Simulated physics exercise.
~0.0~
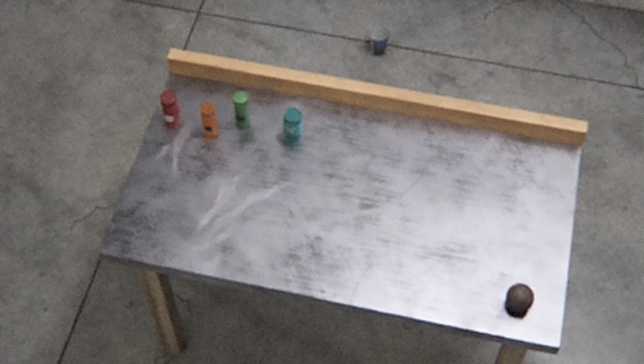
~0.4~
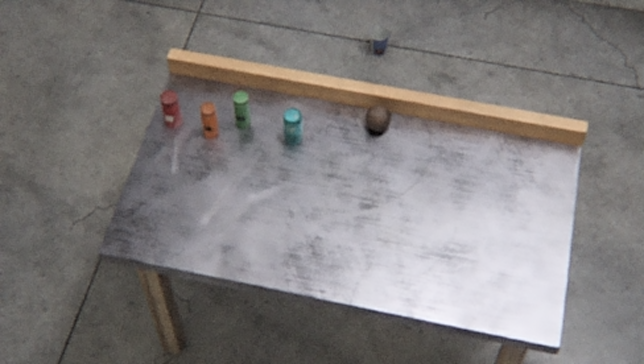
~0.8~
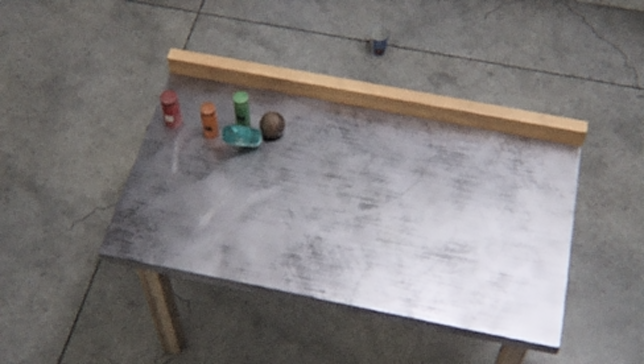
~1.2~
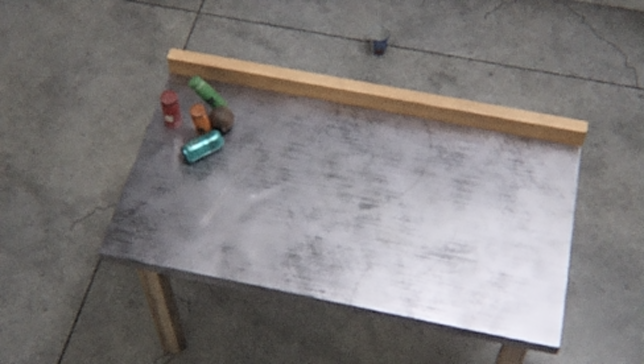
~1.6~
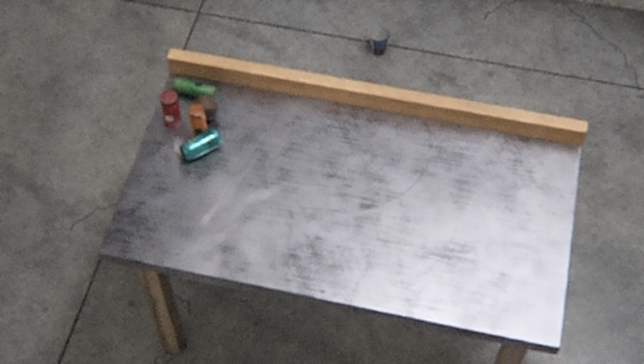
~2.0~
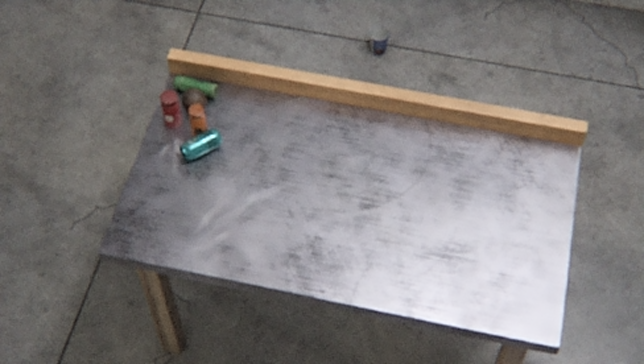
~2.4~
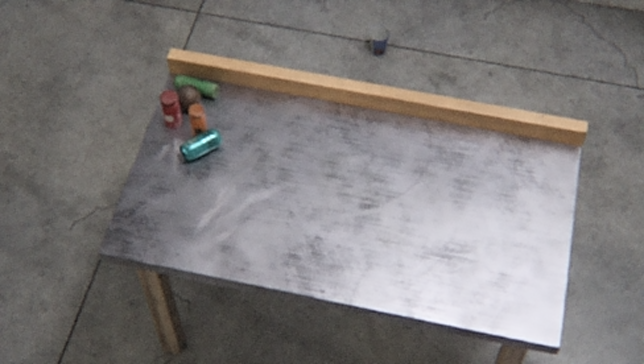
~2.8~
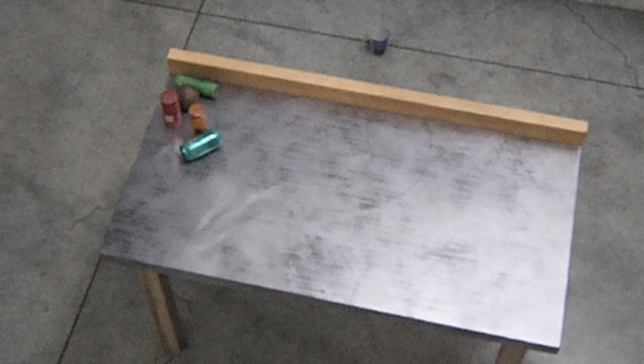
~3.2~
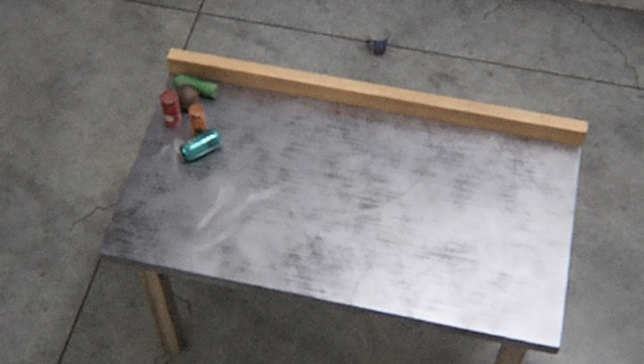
A brown ball rolled across the table to the far rail and then left into the cans and shakers, knocking over the turquoise can and green shaker and nudging the orange shaker, before settling beside the red one, which stayed standing like the orange.
